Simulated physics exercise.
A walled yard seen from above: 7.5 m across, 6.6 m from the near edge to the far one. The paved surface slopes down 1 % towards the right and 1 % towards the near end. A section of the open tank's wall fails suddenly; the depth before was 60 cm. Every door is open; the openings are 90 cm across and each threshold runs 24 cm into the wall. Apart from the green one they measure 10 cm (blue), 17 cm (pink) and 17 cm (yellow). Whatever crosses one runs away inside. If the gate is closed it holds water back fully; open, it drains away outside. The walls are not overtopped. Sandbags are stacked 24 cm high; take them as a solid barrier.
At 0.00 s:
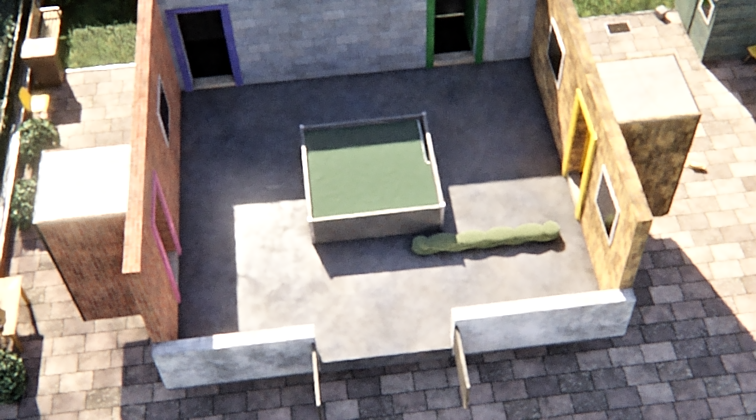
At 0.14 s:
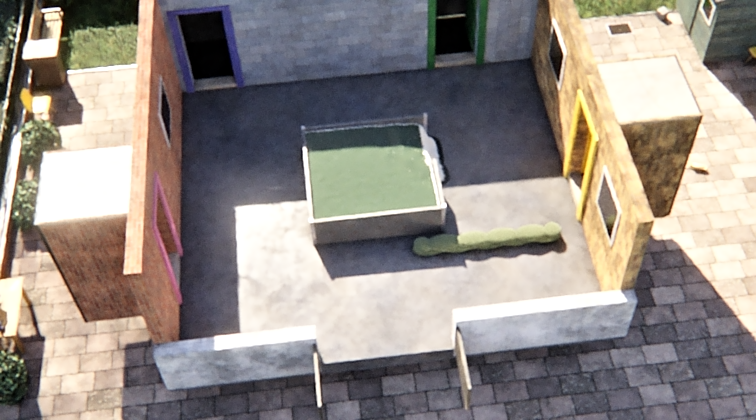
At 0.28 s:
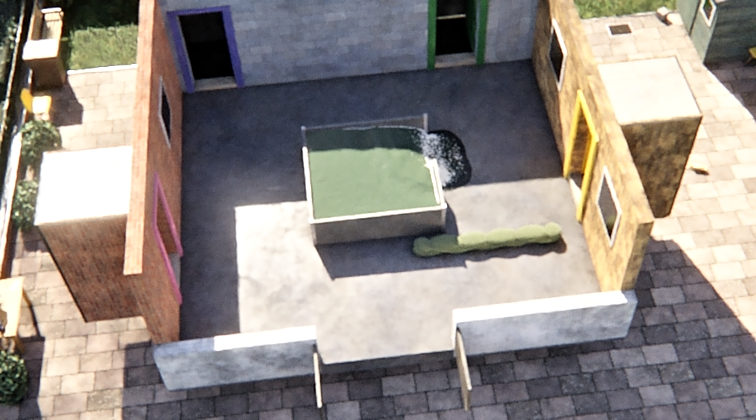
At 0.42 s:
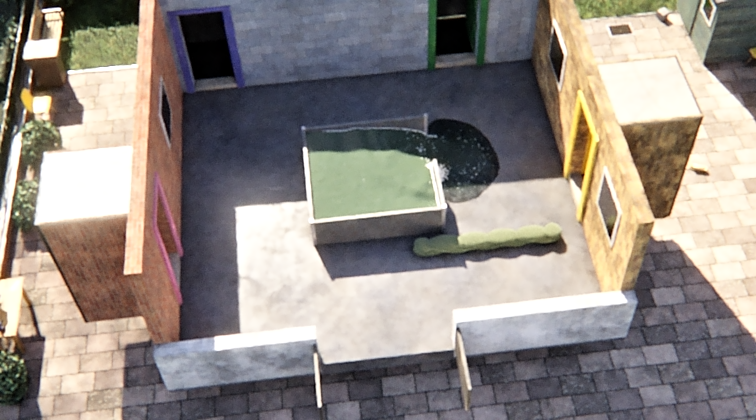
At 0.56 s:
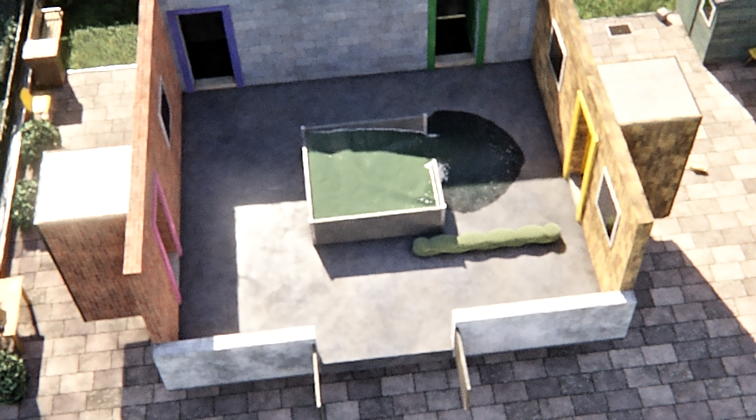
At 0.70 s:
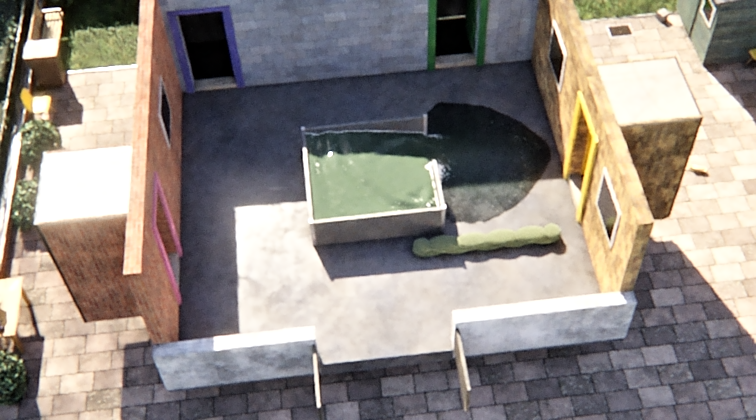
Green water fills an open square tank in the middle of a walled grey yard, seen from above by a camera that stays still. A purple-framed door and a green one stand in the back wall, a pink-framed opening is at left, a yellow door at right, and a low greenish barrier lies near the tank. Water bursts from the tank's right side and spreads rightward across the paving in a widening dark pool, while ripples cross the tank.
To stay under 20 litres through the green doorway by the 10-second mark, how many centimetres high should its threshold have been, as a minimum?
Close to 10 cm is just enough.
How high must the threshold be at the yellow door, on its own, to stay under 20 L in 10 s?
About 18 cm at yellow.
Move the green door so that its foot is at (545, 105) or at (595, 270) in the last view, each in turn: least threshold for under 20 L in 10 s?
About 22 and 7.5 cm.
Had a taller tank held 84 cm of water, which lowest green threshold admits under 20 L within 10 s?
About 16 cm.
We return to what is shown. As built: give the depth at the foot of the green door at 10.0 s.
About 8.0 cm.
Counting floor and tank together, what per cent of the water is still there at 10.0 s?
Some 98 per cent remains.
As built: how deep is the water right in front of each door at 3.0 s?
In cm: Blue 0, pink 0, yellow 20, green 14.
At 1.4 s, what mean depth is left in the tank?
About 46 cm.
After 1.4 s water covers 20 % of the floor, deepest (36 cm) near (436, 156); it has not reached the green door.
After 3.0 s water covers 25 % of the floor, deepest (32 cm) near (534, 87); 14 cm at the green door, 0 litres in over its 13 cm threshold.
After 10.0 s water covers 95 % of the floor, deepest (15 cm) near (604, 321); 8 cm at the green door, 3 litres in over its 13 cm threshold.
At the green door as built, the water arrived by 2.0 s and peaked near 14 cm at 3.0 s.
With a threshold of 9 cm, 30 litres would have come in within the 10 s; with 12.5 cm, 5 litres. So under 20 litres takes about 10 cm.
